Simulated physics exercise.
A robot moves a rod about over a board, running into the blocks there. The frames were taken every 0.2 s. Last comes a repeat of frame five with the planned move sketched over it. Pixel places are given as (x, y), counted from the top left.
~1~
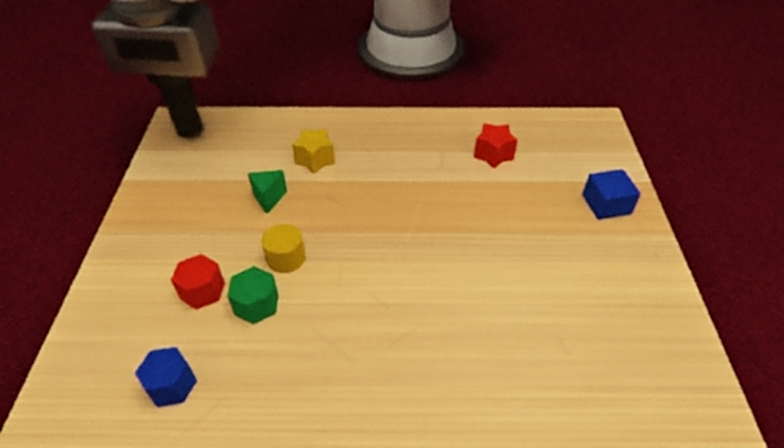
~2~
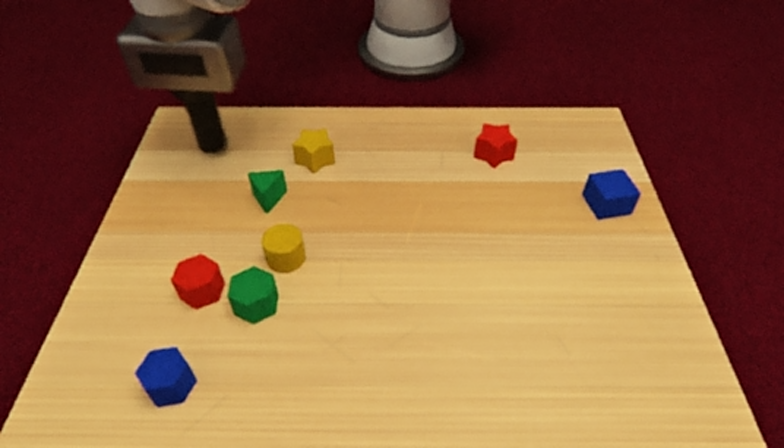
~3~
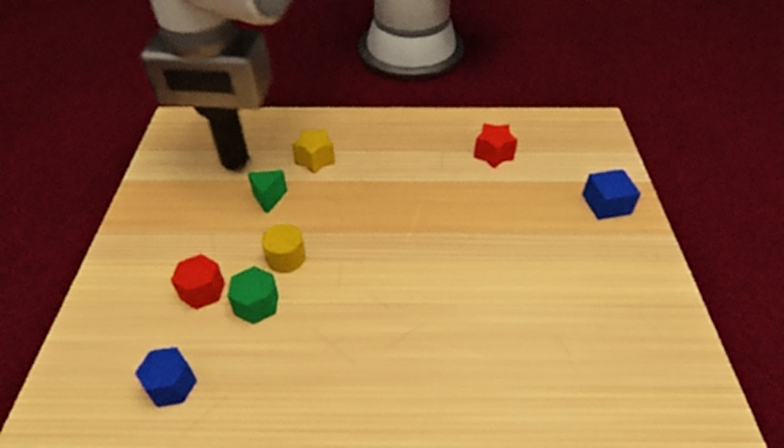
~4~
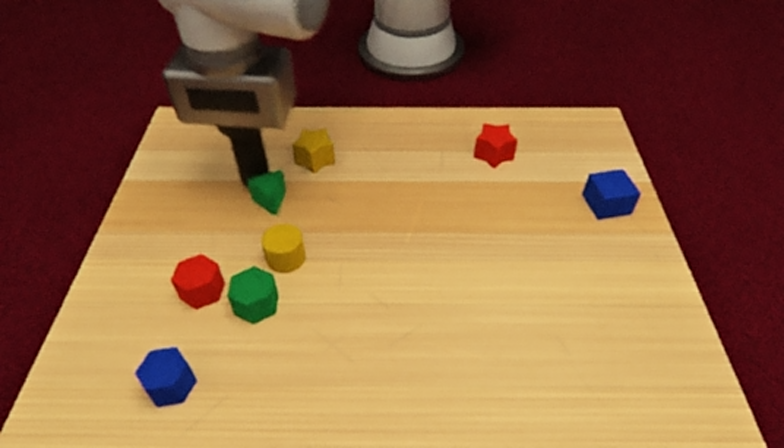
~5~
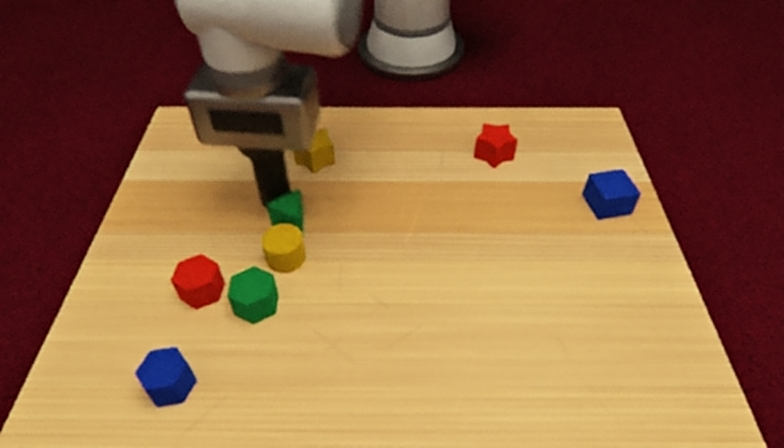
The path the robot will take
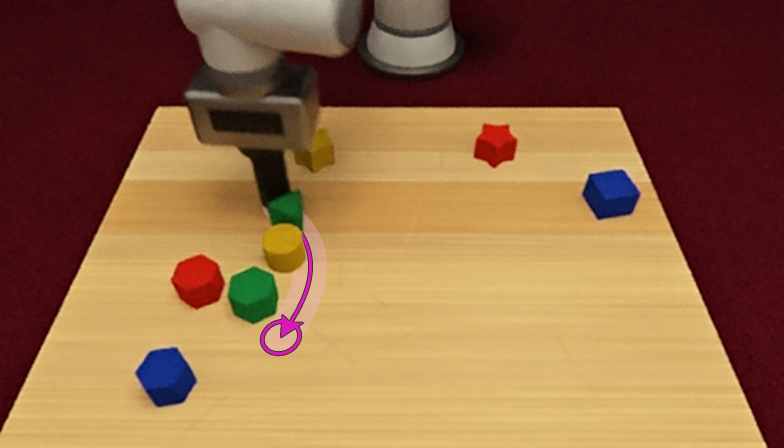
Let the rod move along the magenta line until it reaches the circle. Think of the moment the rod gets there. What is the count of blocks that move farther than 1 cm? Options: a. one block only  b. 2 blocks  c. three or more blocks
I choose c.
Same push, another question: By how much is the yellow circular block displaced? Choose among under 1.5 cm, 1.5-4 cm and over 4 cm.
Over 4 cm.
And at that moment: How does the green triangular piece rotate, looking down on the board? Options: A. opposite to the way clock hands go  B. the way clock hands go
The correct letter is A.
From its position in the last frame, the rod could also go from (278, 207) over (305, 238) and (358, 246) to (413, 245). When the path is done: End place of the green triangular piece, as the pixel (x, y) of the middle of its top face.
The top centre is at (356, 249).
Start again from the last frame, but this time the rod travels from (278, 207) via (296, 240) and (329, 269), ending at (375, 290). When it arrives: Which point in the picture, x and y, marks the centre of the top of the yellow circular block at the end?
I'd place it at (287, 265), taking the centre of its top.
Path on the board, from (278, 207) over (305, 241) and (308, 286) to (281, 337).
On the path given first. One third of the way, rod at (304, 233); yellow circular block at (280, 245); green triangular piece at (324, 235).
Two thirds of the way, rod at (306, 279); green six-sided block at (226, 300), turned 20° anticlockwise; yellow circular block at (264, 272); green triangular piece at (339, 249), turned 50° anticlockwise.
At the end, rod at (279, 330); green six-sided block at (223, 301), turned 30° anticlockwise; yellow circular block at (260, 274); green triangular piece at (339, 249), turned 50° anticlockwise; yellow star block in place.
